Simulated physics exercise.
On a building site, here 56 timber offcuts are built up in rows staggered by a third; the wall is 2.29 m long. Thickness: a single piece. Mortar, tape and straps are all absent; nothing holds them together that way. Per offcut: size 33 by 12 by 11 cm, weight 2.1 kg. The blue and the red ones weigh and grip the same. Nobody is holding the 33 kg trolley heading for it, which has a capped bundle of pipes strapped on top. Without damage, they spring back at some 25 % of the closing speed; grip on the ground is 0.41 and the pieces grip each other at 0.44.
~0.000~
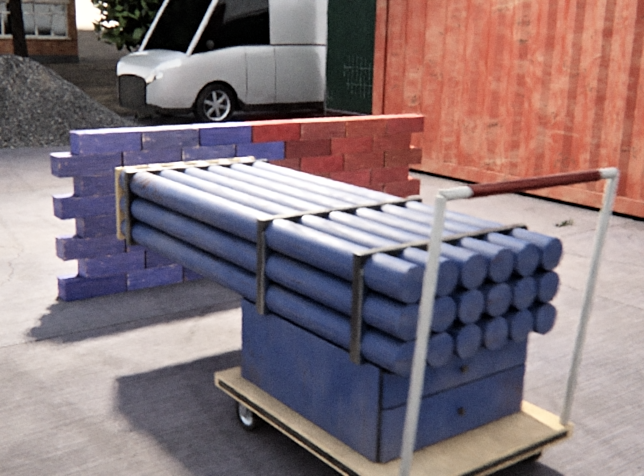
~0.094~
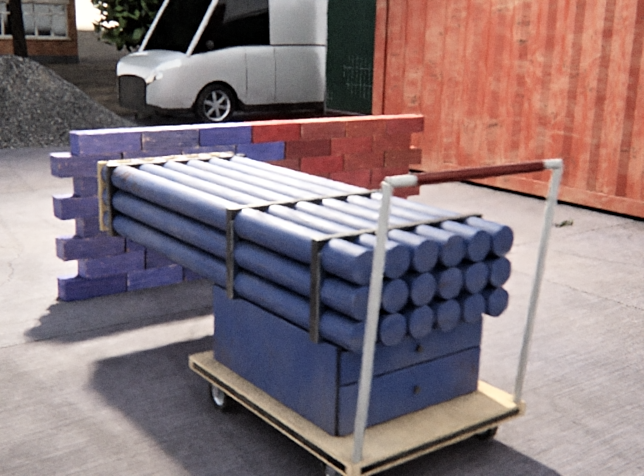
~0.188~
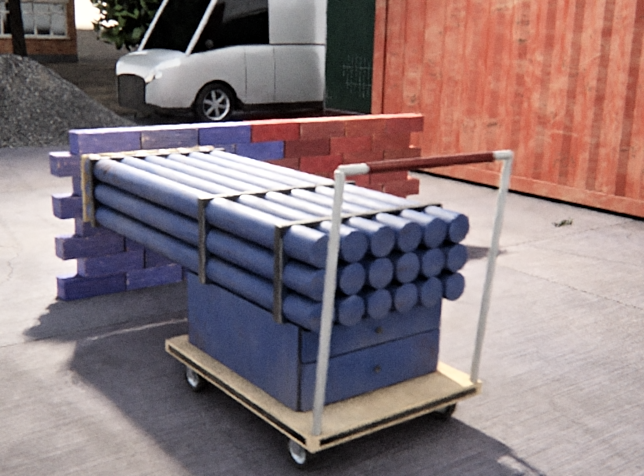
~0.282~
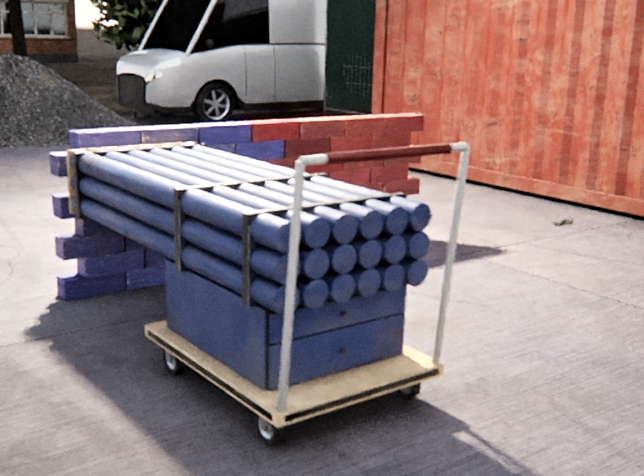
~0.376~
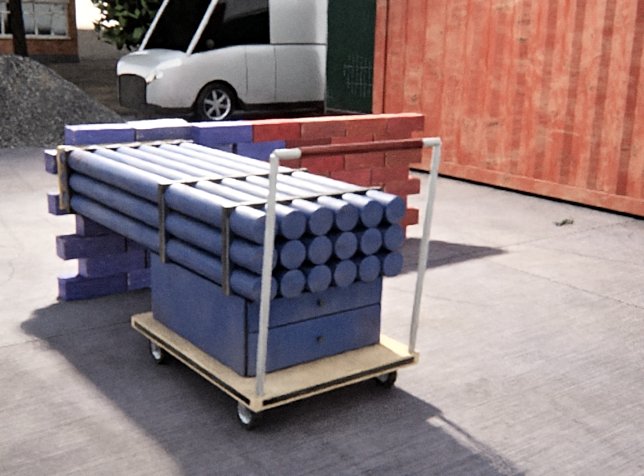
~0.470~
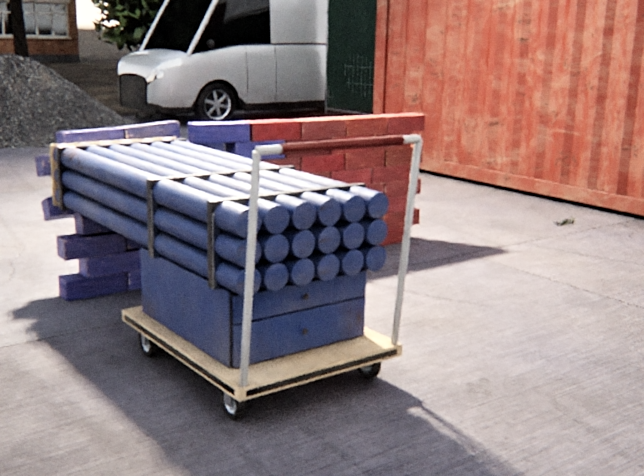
At first, a trolley stacked with strapped blue pipes stands in front of a low wall of blue and red blocks, with no one holding it. It rolls back and to the left, closing the gap, then its load pushes into the wall's blue part, shifting and tilting several blocks while they stay up.
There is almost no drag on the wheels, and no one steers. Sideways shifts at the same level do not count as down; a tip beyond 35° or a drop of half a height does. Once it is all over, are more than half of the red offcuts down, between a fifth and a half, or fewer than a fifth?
Of the red offcuts, fewer than a fifth end down.
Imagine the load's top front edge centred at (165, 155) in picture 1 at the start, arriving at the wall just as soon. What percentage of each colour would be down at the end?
Result - blue: 60%; red: 0%.
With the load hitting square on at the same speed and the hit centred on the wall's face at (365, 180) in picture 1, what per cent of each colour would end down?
Result - blue: 20 percent, red: 80 percent.
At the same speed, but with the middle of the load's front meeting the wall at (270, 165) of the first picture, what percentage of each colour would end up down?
Then blue 40, red 30 per cent.
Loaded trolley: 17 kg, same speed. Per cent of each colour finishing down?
You'd get blue 50 and red 0 percent.
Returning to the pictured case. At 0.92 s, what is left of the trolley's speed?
Roughly 0.9 m/s.
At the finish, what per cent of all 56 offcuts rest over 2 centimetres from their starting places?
The share is 40 %.
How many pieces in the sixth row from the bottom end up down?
It's 3 in that row.
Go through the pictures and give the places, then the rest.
In the first frame (places mark the middle of the side facing us), load (121, 192) 66 cm short of the wall; top red offcut (367, 127); top blue offcut (171, 139); nothing disturbed.
The second frame shows load (103, 185) 46 cm short of the wall; top red offcut (367, 127).
The third frame shows load (86, 177) 26 cm short of the wall; top red offcut (366, 127).
The fourth frame shows load (72, 171) 7 cm short of the wall; top red offcut (366, 126).
The fifth frame shows load (62, 167) 7 cm into the wall's line; top red offcut (367, 127); top blue offcut (164, 136) leaning 9°; 10 disturbed, none down.
The sixth frame shows load (55, 165) 17 cm into the wall's line; top red offcut (368, 126); top blue offcut (154, 134) leaning 7°; 15 disturbed, none down.
After 0.62 s, load 31 cm past the wall's line, still rolling; none of the 28 red offcuts down (8 of 56 in all colours); top red offcut unmoved; top blue offcut leaning 31°, 14 cm lower.
After 0.92 s, load 58 cm past the wall's line, still rolling; 1 of the 28 red offcuts down (15 of 56 in all colours); top red offcut unmoved; top blue offcut leaning 62°, 73 cm lower.
After 1.70 s, load 1.04 m past the wall's line, still rolling; 1 of the 28 red offcuts down (15 of 56 in all colours); top red offcut unmoved; top blue offcut 76 cm lower.
At rest (3.5 s), load 1.03 m past the wall's line, stopped; 1 of the 28 red offcuts down (20 of 56 in all colours); top red offcut unmoved; top blue offcut 76 cm lower. That is 4 per cent. As the last picture would show them, middles, top red offcut near (361, 125), top blue offcut near (85, 211).
